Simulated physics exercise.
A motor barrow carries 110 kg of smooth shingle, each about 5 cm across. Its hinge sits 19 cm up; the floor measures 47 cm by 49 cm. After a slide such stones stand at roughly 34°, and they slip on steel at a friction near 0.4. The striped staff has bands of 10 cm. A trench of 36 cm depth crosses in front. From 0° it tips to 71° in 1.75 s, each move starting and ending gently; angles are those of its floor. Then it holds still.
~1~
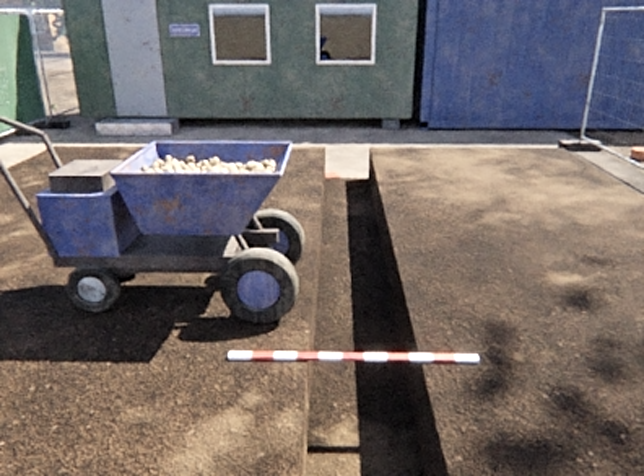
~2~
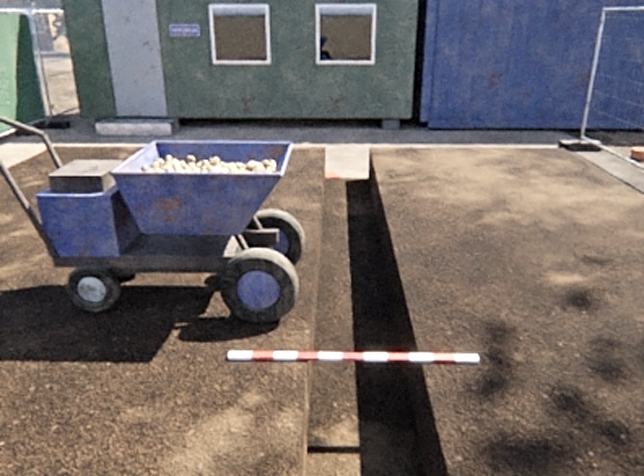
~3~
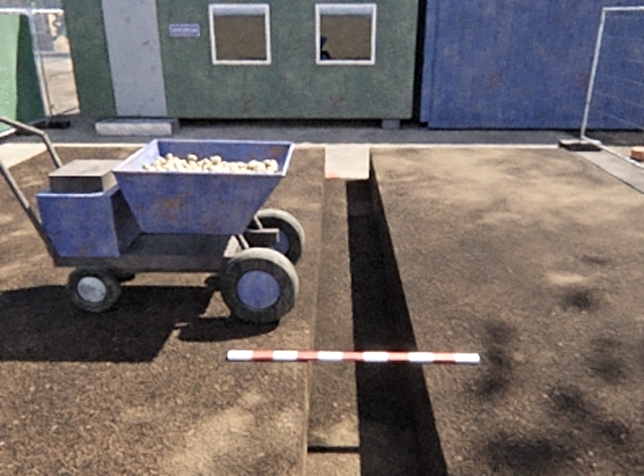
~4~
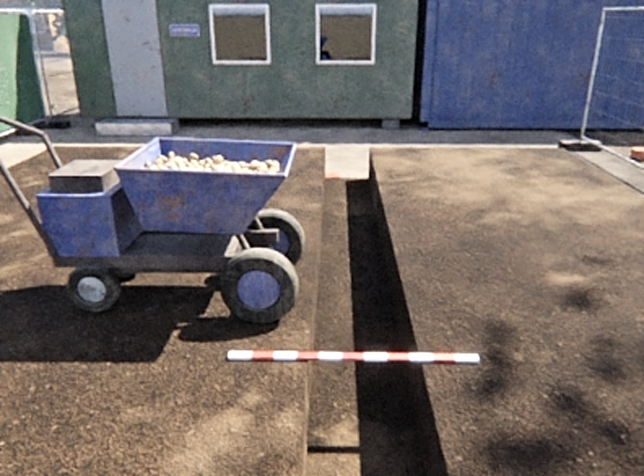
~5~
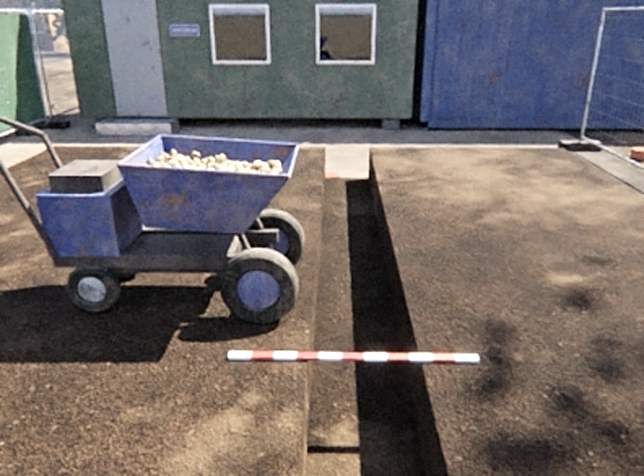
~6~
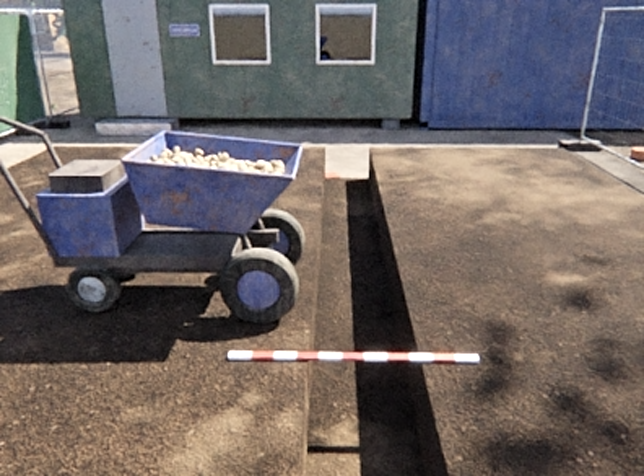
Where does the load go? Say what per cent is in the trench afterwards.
Some 55 per cent of it.
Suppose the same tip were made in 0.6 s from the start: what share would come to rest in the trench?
It would be near 25 per cent.
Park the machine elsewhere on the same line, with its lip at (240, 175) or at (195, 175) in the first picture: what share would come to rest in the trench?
First some 95, then 100 per cent.
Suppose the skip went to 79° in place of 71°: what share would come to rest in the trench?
Then about 45 per cent.
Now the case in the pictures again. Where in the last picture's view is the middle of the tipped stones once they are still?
Near (398, 335).
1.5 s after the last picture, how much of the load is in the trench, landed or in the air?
Some 20 per cent.
Then, 1.0 s after the last picture the floor is at 60°, 99 % in the skip, 1 % in the trench; the foremost stones are at (384, 241).
Then, 1.5 s after the last picture the floor is at 71°, 49 % in the skip, 19 % in the trench, 32 % past the trench; the foremost stones are at (487, 292).
Then, 1.9 s after the last picture the floor is at 71°, 22 % in the skip, 32 % in the trench, 46 % past the trench; the foremost stones are at (536, 280).
Then, 3.9 s after the last picture the floor is at 71°, 0 % in the skip, 55 % in the trench, 45 % past the trench; the foremost stones are at (562, 276).
